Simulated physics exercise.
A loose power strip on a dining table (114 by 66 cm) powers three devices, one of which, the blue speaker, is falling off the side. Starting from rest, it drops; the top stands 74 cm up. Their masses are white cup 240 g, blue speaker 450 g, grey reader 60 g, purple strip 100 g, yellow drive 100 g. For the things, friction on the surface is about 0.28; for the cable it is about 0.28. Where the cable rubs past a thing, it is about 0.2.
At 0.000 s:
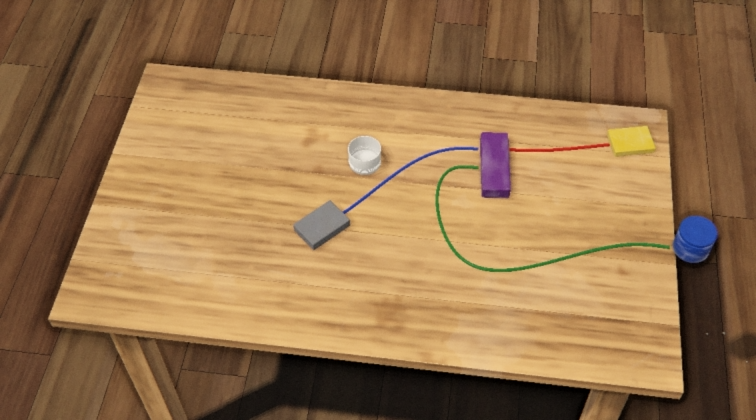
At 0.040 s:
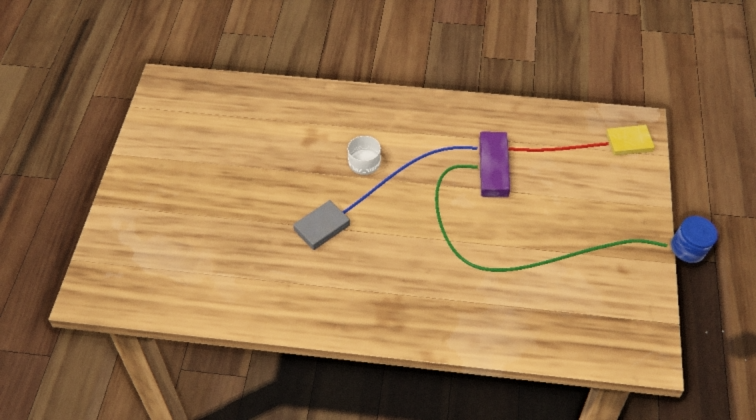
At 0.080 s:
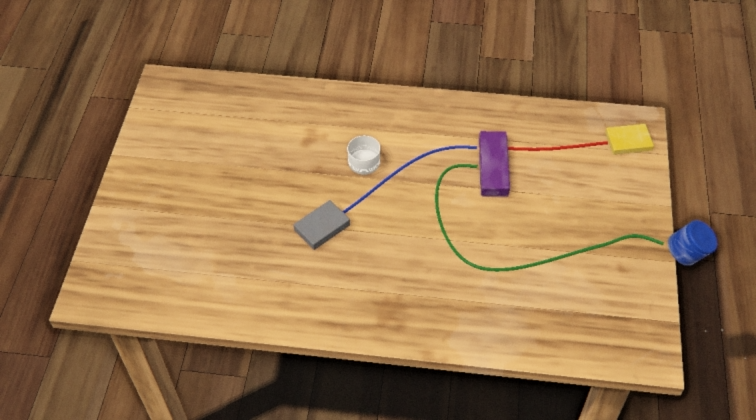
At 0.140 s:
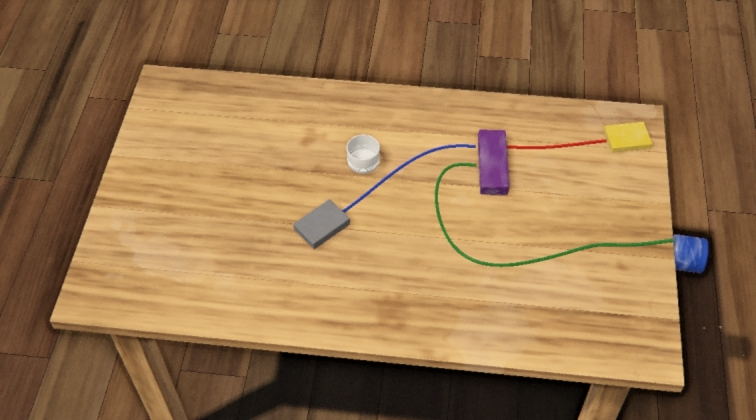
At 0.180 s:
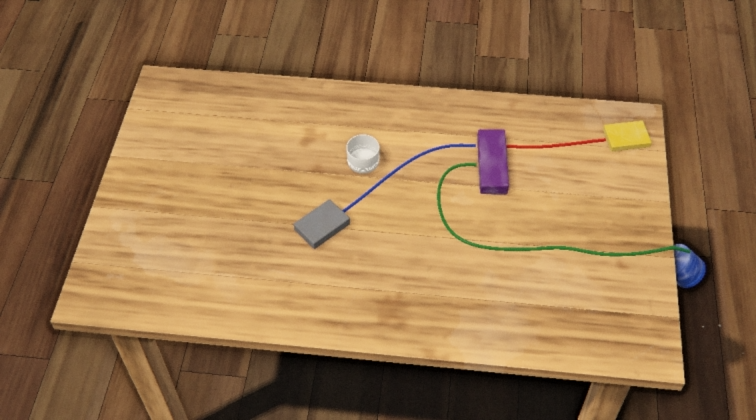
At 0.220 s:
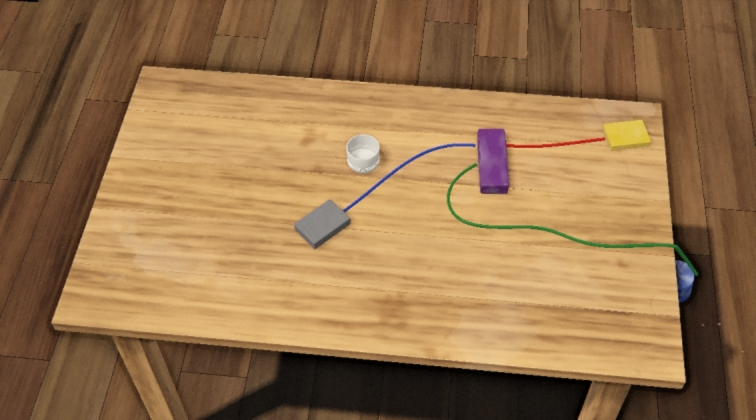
Blue cylindrical device tipping over the right edge of a wooden table and dropping lower, pulling its green cable straighter.
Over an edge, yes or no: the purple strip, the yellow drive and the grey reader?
Purple strip yes, yellow drive yes, grey reader yes.
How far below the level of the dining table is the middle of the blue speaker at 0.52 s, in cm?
Roughly 70 centimetres.
After 0.5 s, the strip's end of the green cable at (701, 248); purple strip 42 cm off its start, grey reader 38 cm off its start, yellow drive 4 cm off its start.
After 0.8 s, the strip has left the top; grey reader over the edge, purple strip over the edge, yellow drive over the edge.
After 1.1 s, the strip has left the top; grey reader over the edge, purple strip over the edge, yellow drive over the edge.
After 1.4 s, the strip has left the top; grey reader over the edge, purple strip over the edge, yellow drive over the edge.
After 2.6 s, the strip has left the top; grey reader over the edge, purple strip over the edge, yellow drive over the edge, blue speaker over the edge.
